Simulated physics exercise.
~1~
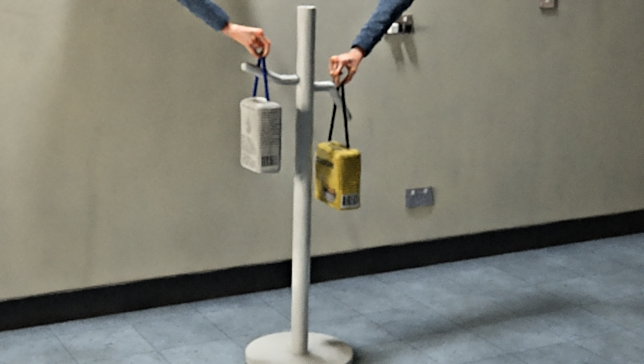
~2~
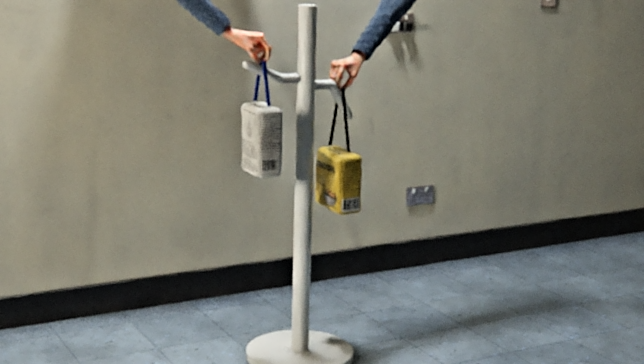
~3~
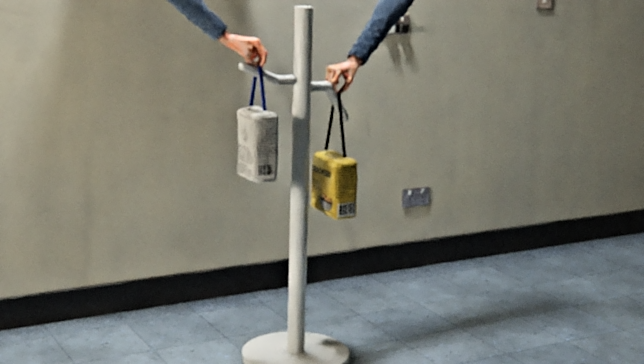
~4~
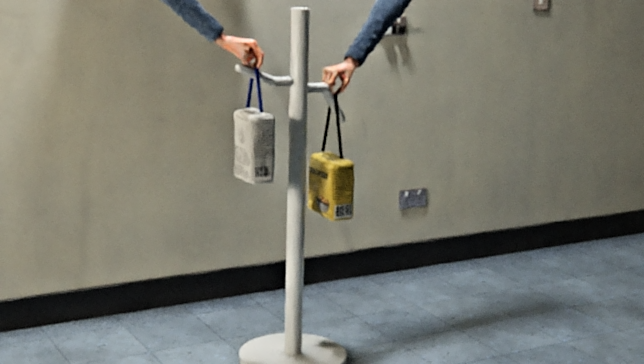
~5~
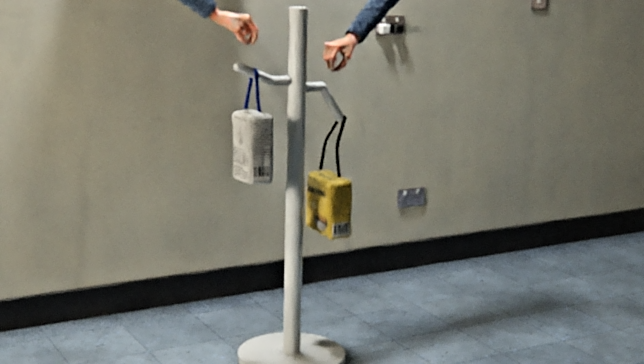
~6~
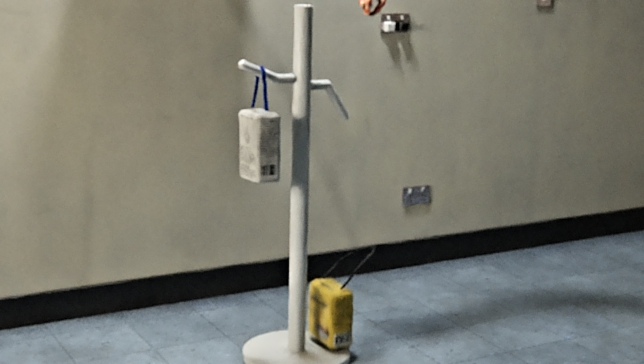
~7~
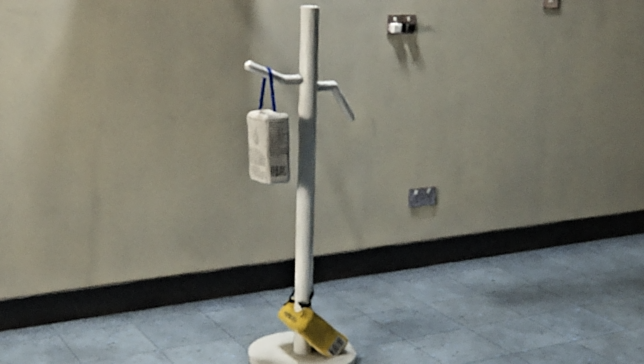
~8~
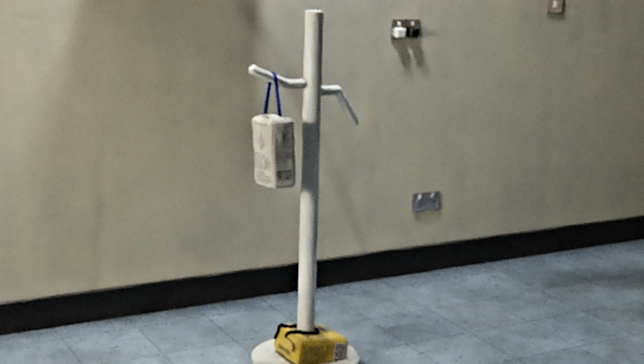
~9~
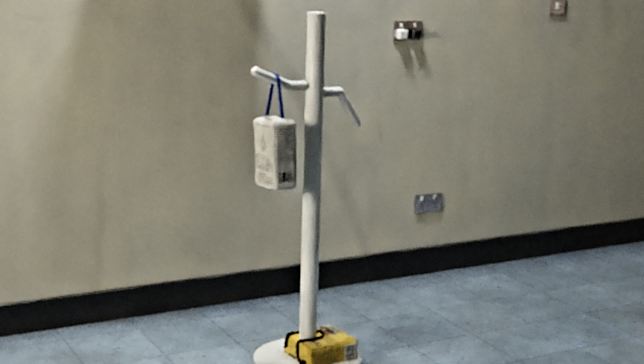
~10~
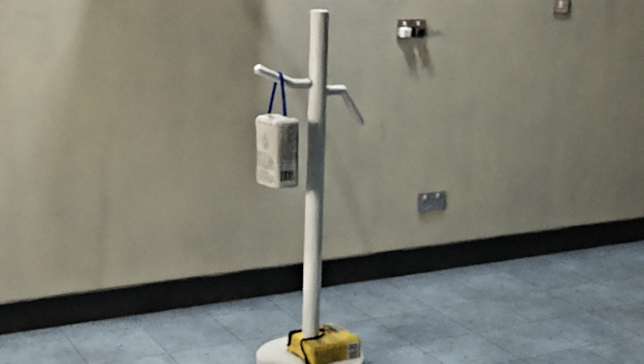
Two hands letting go of sacks on a stand's pegs, the white one staying hung, the yellow one dropping to the base.
